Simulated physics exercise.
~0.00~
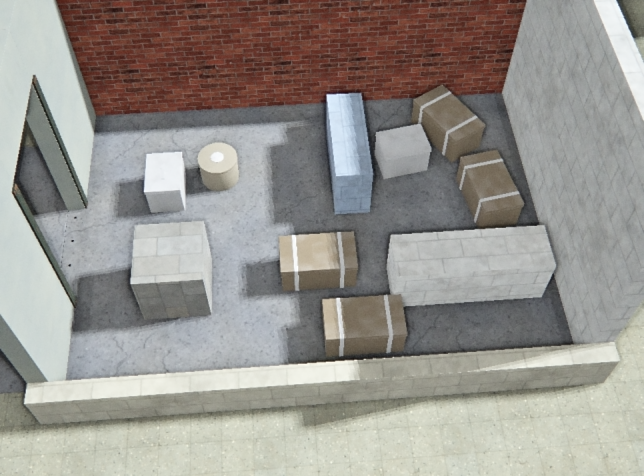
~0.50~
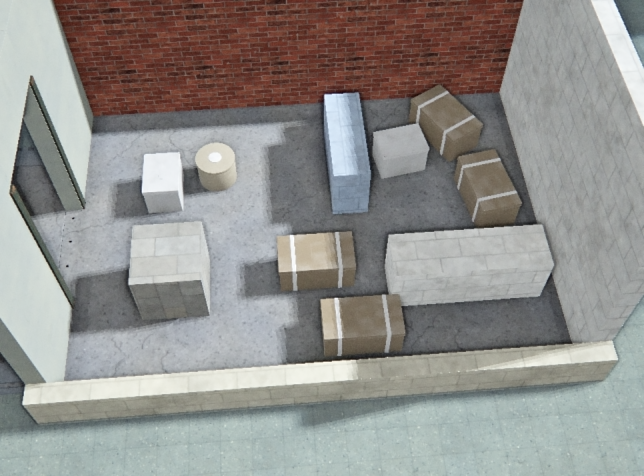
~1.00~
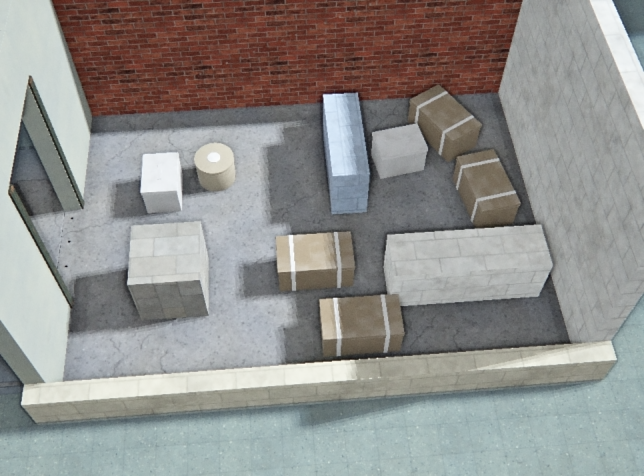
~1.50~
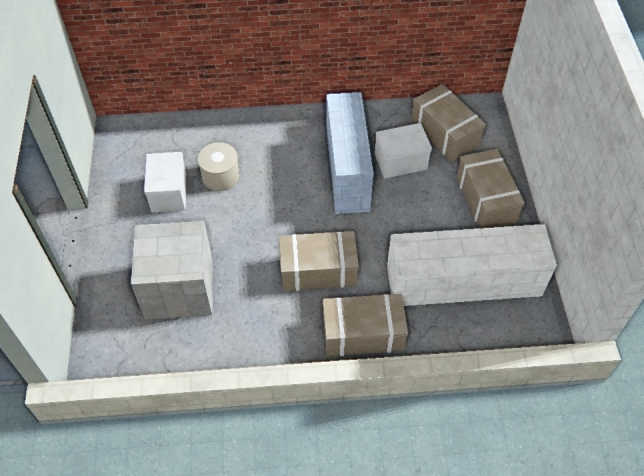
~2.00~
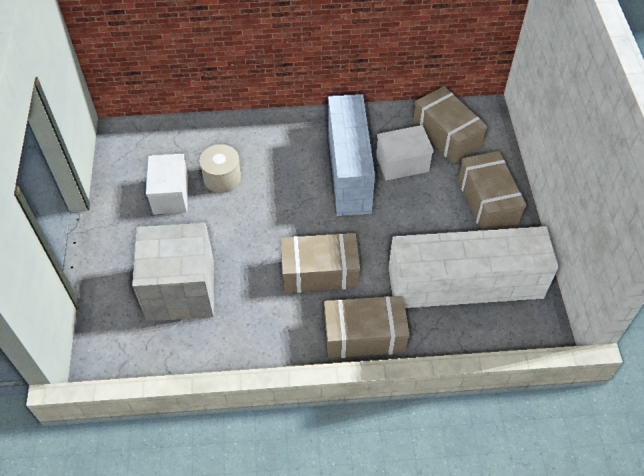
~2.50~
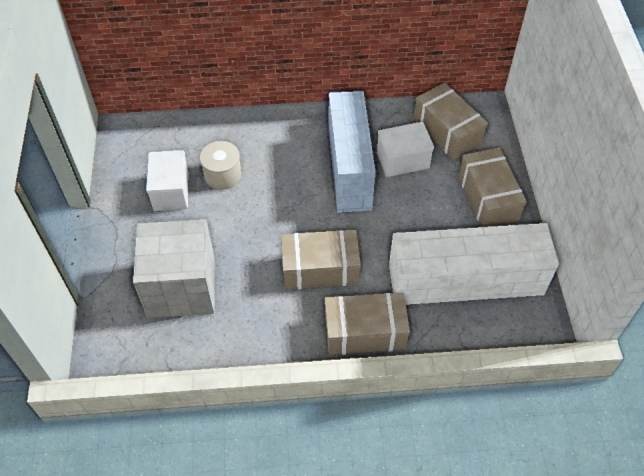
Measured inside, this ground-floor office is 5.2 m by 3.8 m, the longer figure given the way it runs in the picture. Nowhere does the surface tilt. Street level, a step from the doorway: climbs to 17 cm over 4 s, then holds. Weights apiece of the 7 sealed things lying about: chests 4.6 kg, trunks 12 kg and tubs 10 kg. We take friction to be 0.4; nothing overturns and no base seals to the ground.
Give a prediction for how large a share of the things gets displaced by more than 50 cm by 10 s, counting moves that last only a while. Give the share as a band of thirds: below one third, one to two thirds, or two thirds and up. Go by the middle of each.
Low share.
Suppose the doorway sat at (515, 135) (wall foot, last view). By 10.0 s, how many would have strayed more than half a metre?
Then it comes to 3 of them.
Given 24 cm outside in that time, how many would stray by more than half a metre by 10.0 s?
Count under that change: 5.
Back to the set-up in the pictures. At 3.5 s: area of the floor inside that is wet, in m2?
Close to 1.5 m2, I'd say.
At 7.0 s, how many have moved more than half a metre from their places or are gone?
By my reckoning, 2.
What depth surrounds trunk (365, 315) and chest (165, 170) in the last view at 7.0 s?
First about 1 cm, second about 3 cm.
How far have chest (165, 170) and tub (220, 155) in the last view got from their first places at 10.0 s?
Respectively 60 and 100 centimetres.
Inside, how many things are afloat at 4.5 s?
Tally: 0 of them.
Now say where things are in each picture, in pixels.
In the first frame, a chest at (163, 172) rests on the ground; a trunk at (449, 112) rests on the ground; 0.0 m2 under water; 0 of 7 have shifted.
In the second frame, a chest at (161, 172), on the bottom; a trunk at (447, 112) rests on the ground; water covers 0.0 m2; 0 of 7 have shifted.
In the third frame, a chest at (160, 172), on the bottom; a trunk at (446, 112), on the bottom; 0.0 m2 under water; 0 of 7 have shifted.
In the fourth frame, a chest at (163, 172) rests on the ground; a trunk at (449, 111), on the bottom; 0.0 m2 under water; 0 of 7 have shifted.
In the fifth frame, a chest at (165, 174) rests on the ground; a trunk at (451, 114) rests on the ground; water covers 0.0 m2; 0 of 7 have shifted.
In the sixth frame, a chest at (166, 170) rests on the ground; a trunk at (451, 110) rests on the ground; 0.3 m2 under water; 0 of 7 have shifted.
After 3.5 s 0 of 7 are over 50 cm from their spots; 0 afloat.
After 4.5 s 0 of 7 are over 50 cm from their spots; 0 afloat.
After 7.0 s 2 of 7 are over 50 cm from their spots; 0 afloat.
After 10.0 s 2 of 7 are over 50 cm from their spots, and 2 have been at some point; 5 afloat.
